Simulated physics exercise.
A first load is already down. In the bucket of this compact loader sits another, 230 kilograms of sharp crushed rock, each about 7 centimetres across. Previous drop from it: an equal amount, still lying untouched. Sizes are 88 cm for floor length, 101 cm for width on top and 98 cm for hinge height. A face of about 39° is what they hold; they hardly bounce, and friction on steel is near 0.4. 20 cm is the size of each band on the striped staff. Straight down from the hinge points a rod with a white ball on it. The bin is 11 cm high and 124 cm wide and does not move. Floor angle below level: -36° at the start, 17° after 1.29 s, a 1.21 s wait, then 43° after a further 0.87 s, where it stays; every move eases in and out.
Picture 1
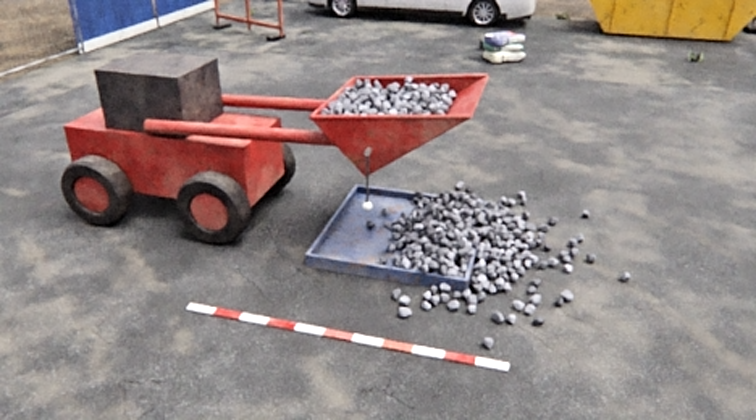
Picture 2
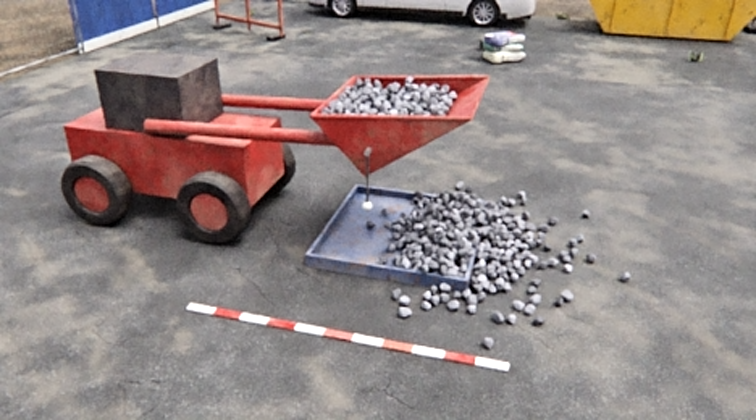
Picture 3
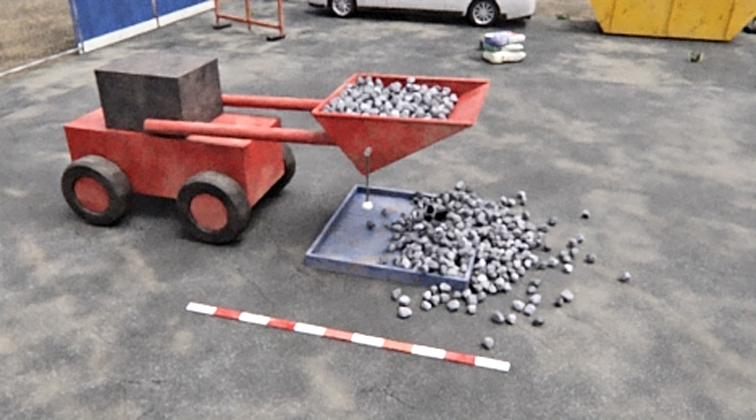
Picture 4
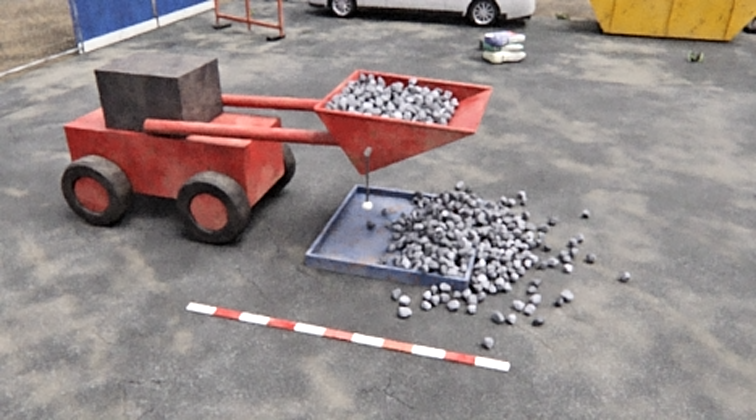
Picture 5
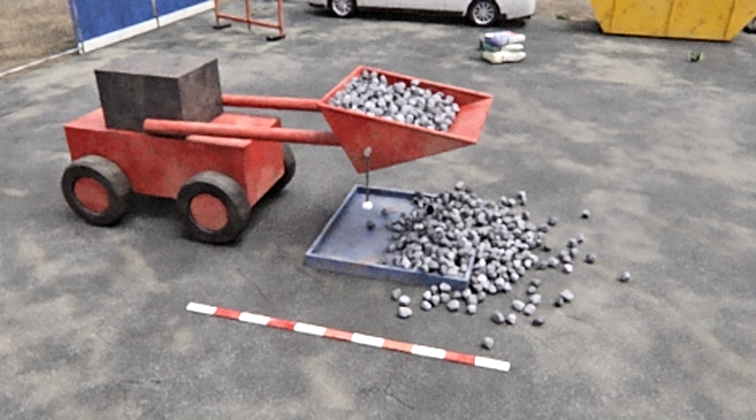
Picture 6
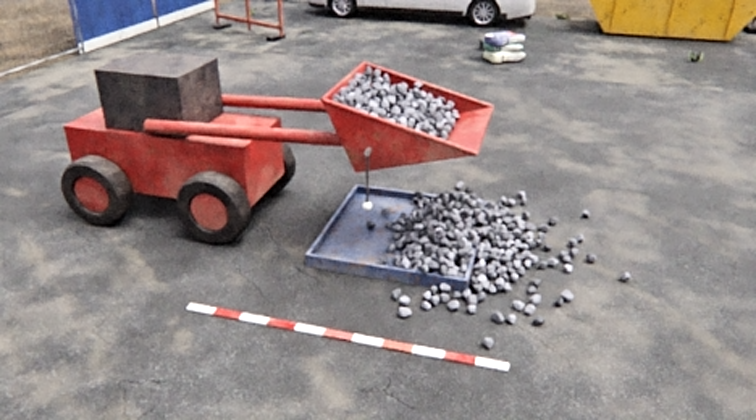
On a stretch of grey tarmac, a small red loader stood still, holding a bucket of grey stones above a blue tray partly covered by an earlier pile, and slowly tilted the bucket's front edge downward.
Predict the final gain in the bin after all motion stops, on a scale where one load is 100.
31.
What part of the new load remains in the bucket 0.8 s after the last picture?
Roughly 100 per cent remains inside.
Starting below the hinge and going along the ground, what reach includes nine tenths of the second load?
About 110 cm.
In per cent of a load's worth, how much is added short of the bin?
About 0 per cent.
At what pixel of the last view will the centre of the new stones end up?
In the last view, somewhere near (478, 232).
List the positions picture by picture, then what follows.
In the first frame, the bucket is at -36°, its lip at (470, 117); the top of the load is at (417, 90). The earlier load is highest near (448, 218), 27 cm above ground level, 68 % in the bin, 32 % beside or beyond the bin.
In the second frame, the bucket is at -35°, its lip at (471, 119); the top of the load is at (410, 91).
In the third frame, the bucket is at -32°, its lip at (473, 124); the top of the load is at (379, 89).
In the fourth frame, lip at (475, 132), floor tilted -28°, highest stones at (362, 86).
In the fifth frame, lip at (476, 142), floor tilted -22°, highest stones at (362, 82).
In the sixth frame, lip at (477, 154), floor tilted -16°, highest stones at (365, 79).
Then, 0.4 s after the last picture the floor is at 9°; in per cent of one load, 100 in the bucket, 68 in the bin, 32 beside or beyond the bin; the foremost stones are at (583, 250).
Then, 0.8 s after the last picture the floor is at 17°; in per cent of one load, 100 in the bucket, 68 in the bin, 32 beside or beyond the bin; the foremost stones are at (583, 250).
Then, 3.3 s after the last picture the floor is at 43°; in per cent of one load, 21 in the bucket, 102 in the bin, 78 beside or beyond the bin; the foremost stones are at (583, 250).
Then, 5.8 s after the last picture the floor is at 43°; in per cent of one load, 16 in the bucket, 100 in the bin, 84 beside or beyond the bin; the foremost stones are at (583, 250). Net gain in the bin, 31.
